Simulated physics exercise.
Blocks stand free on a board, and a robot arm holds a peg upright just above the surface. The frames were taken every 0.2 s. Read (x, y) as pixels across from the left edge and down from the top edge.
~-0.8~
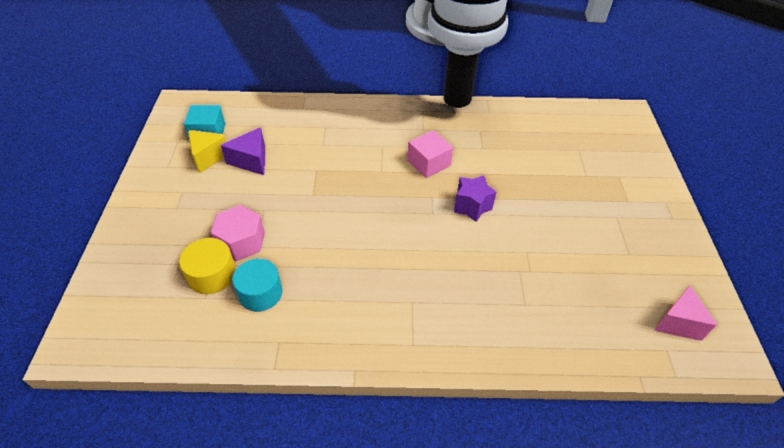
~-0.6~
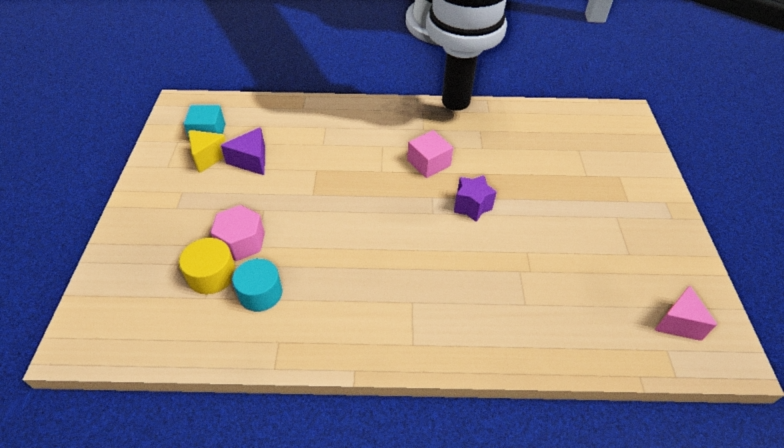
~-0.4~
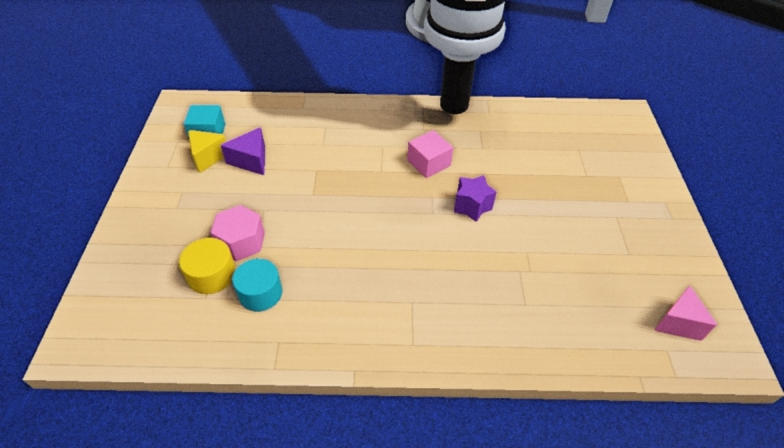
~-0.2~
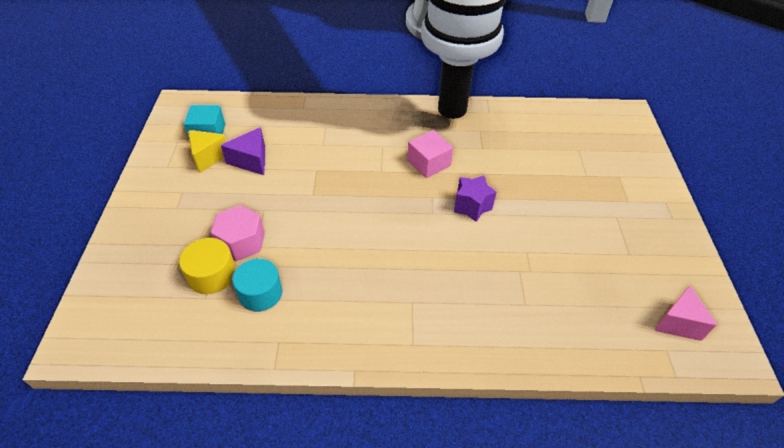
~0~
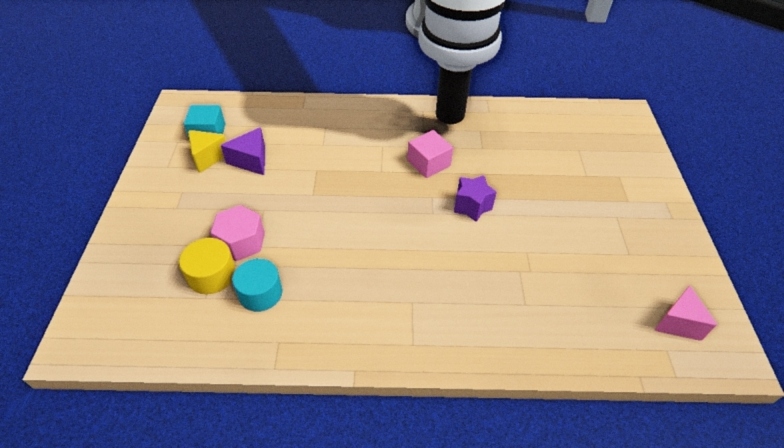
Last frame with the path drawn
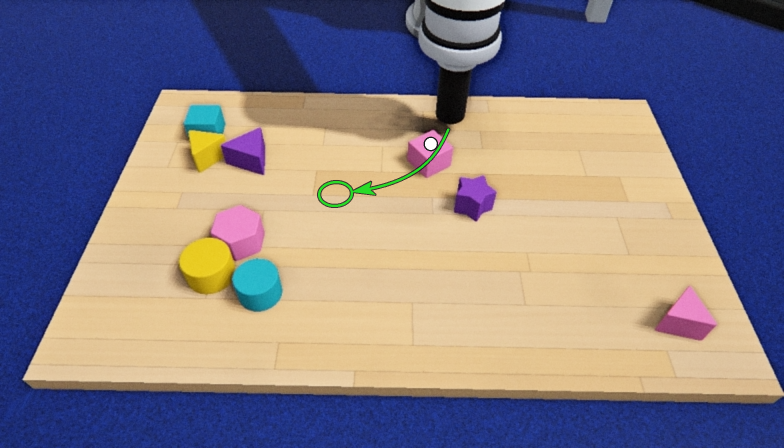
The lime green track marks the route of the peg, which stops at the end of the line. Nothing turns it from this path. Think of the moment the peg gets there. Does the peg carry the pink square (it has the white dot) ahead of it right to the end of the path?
It seems not.
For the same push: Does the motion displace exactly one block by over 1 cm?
Yes, that is what happens.
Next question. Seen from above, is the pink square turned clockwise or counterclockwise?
It twists against the clock when seen from above.
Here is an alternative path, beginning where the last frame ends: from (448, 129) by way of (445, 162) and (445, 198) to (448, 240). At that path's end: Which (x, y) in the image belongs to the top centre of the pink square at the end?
About (413, 164).
The line goes from (448, 129) via (429, 160) and (389, 184), ending at (336, 194); the dot is on the pink square.
On the path given first. One third of the way, peg (430, 147); pink square (415, 161), turned 20° anticlockwise.
Two thirds of the way, peg (389, 171); pink square (387, 190), turned 60° anticlockwise.
At the end, peg (334, 181); pink square (384, 193), turned 70° anticlockwise; purple star-shaped block unmoved.
